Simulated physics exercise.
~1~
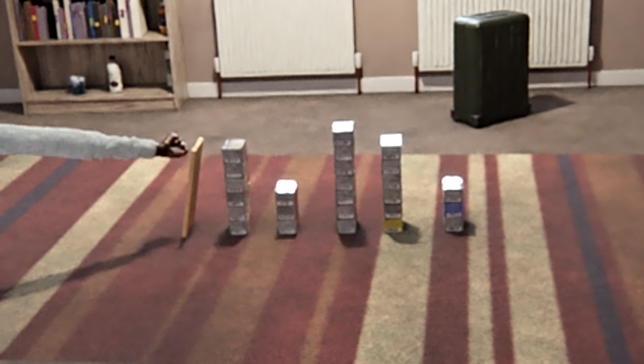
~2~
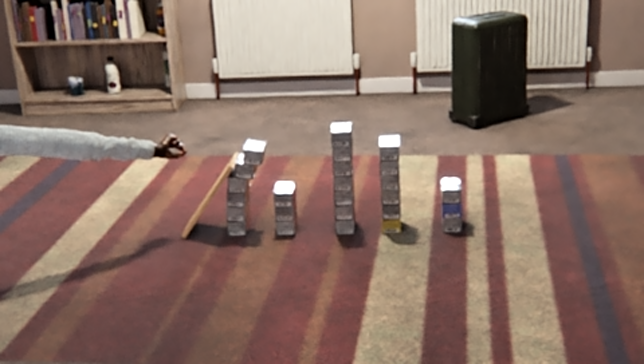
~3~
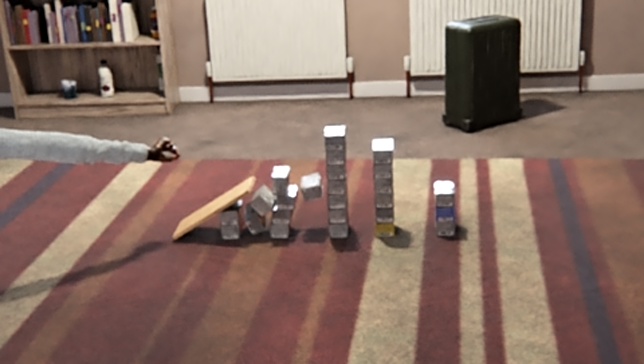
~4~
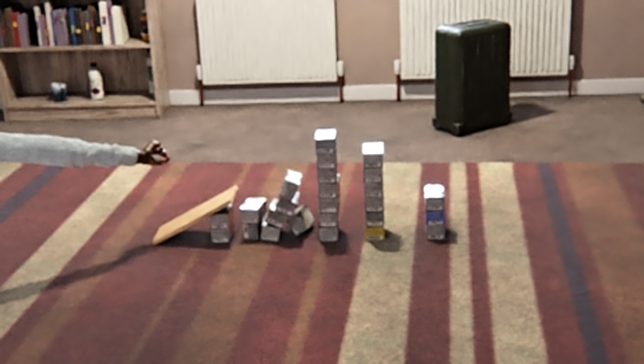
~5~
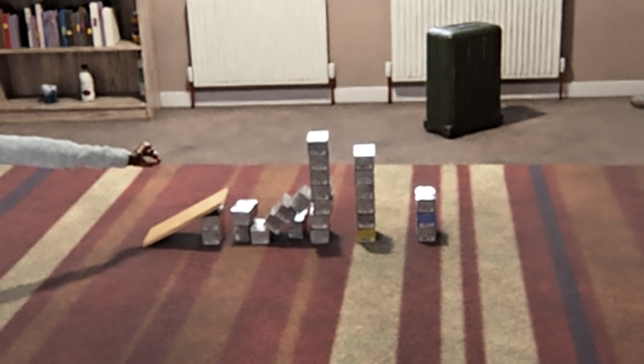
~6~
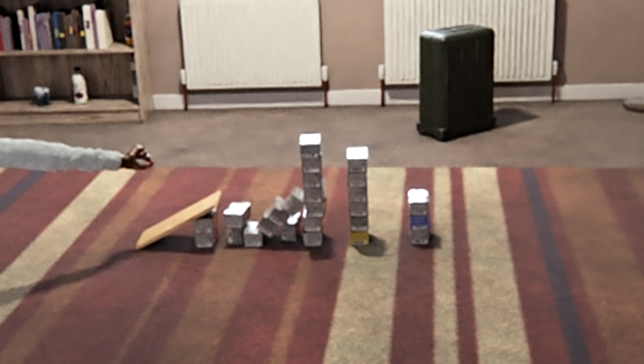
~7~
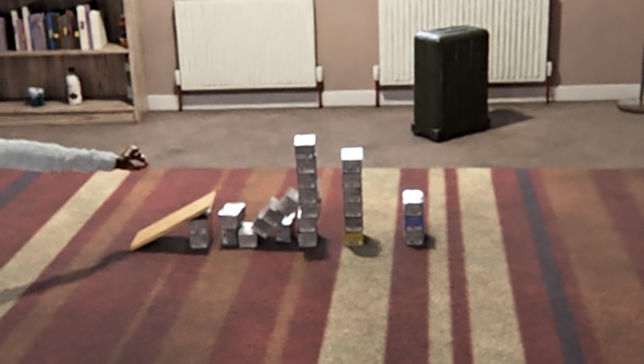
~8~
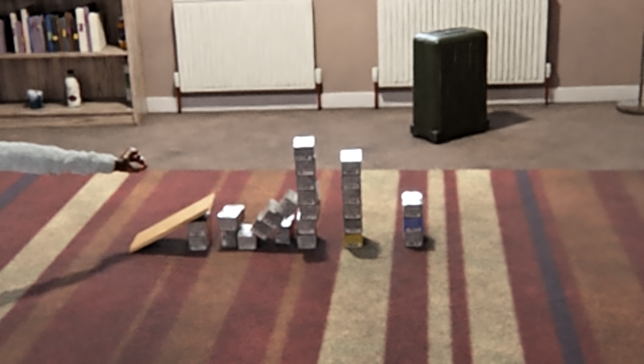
On a striped carpet, a hand tips a board that topples the two leftmost stacks.
